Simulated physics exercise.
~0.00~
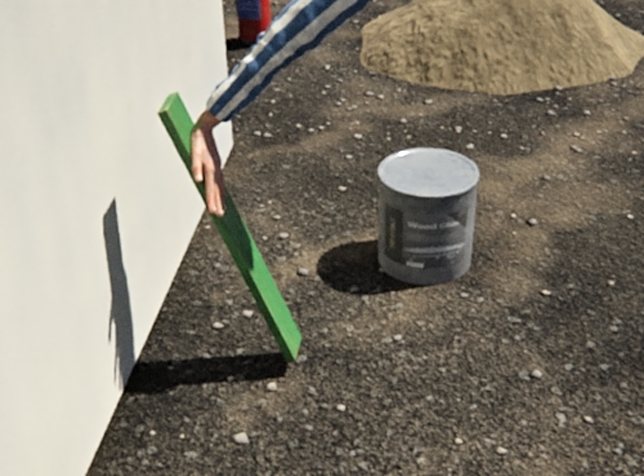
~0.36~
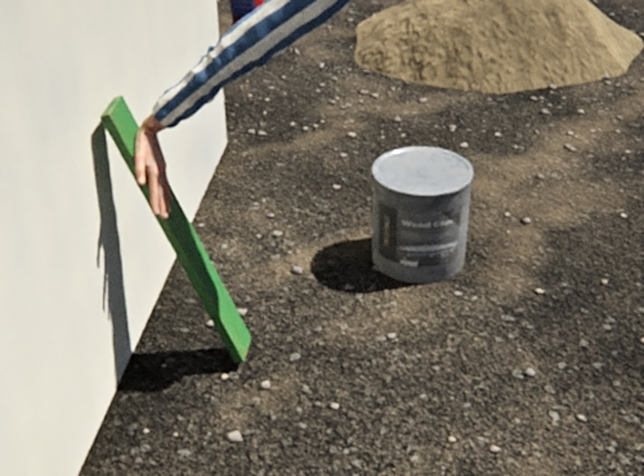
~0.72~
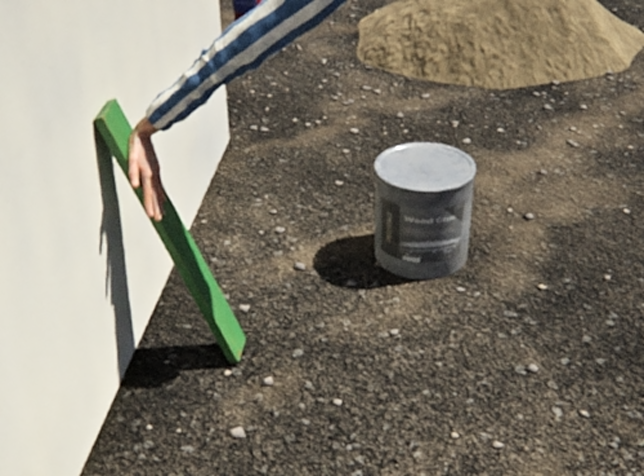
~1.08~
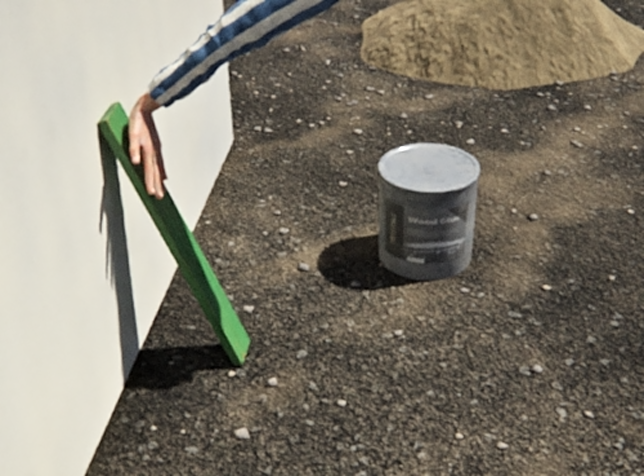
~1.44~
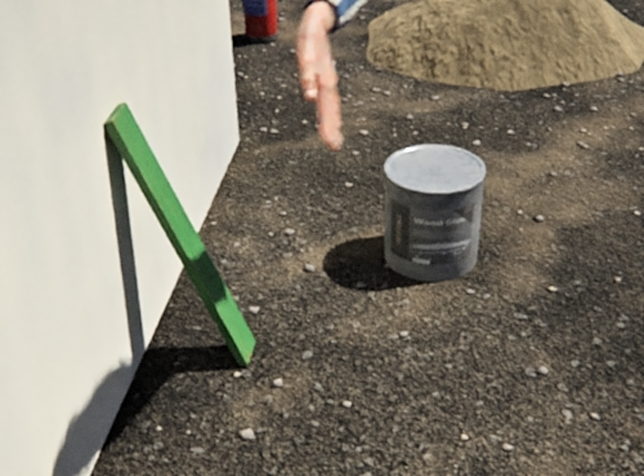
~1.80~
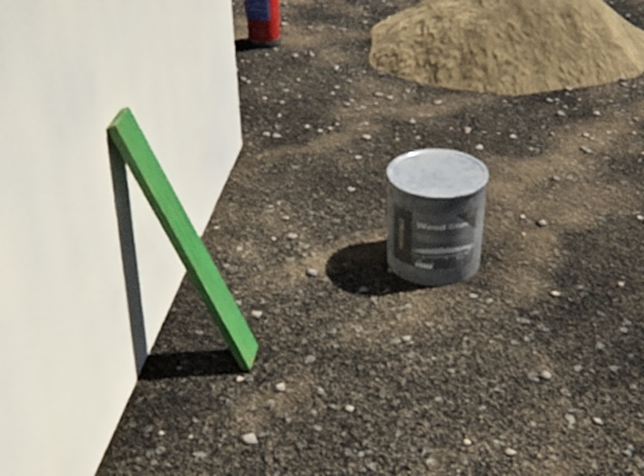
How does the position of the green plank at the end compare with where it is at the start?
At the end the green plank is further to the left, with its top resting against the pale wall, whereas at the start it is held further right, closer to the grey pail.
